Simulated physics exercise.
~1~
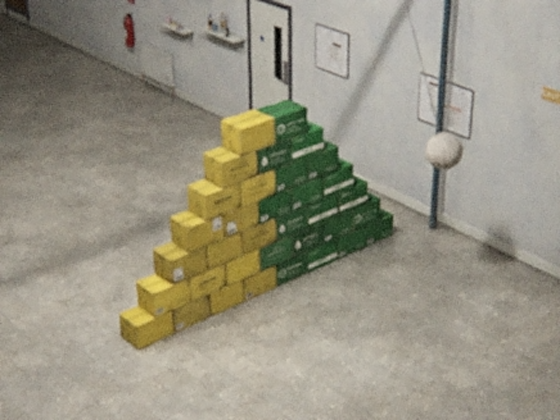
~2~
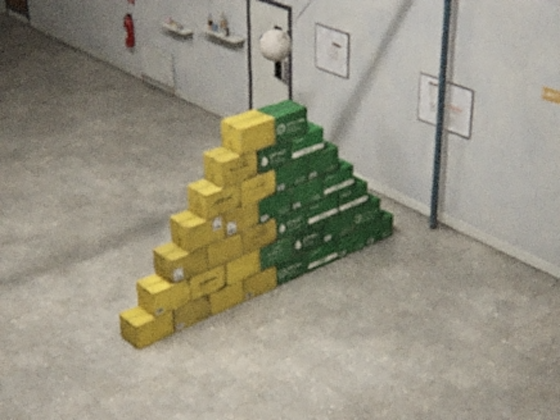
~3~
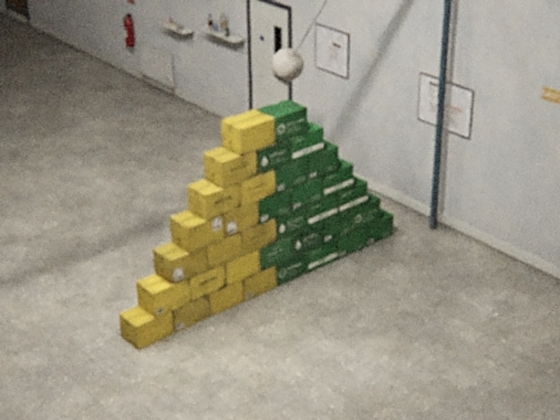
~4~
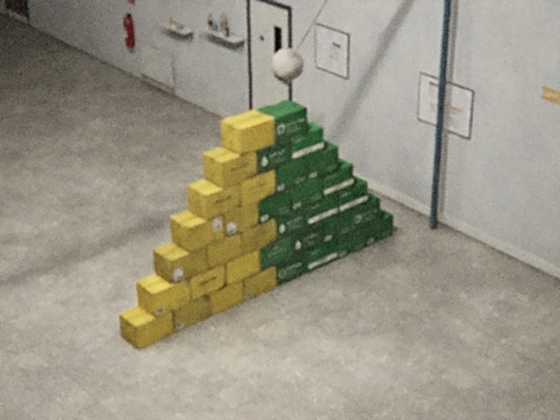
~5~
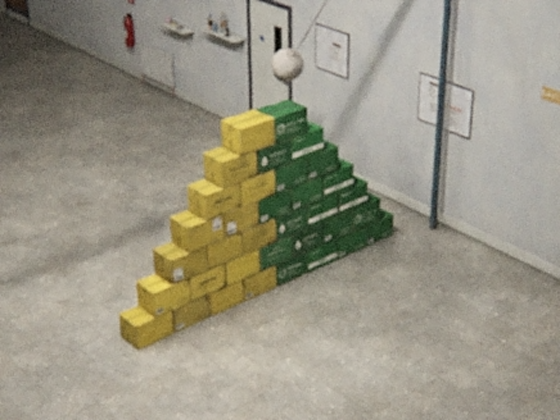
The clip opens on a stepped, free-standing wall of taped cartons, yellow on the left and green on the right, on a bare concrete floor, with a pale ball hanging to its right near a blue post. The ball swings left and upward, passing to a spot above the top of the stack, in front of the door. It then drops slightly and shifts a little to the right. From there it stays in nearly the same place, just above the top cartons. At the end the whole wall still stands, with every yellow and green carton in place.
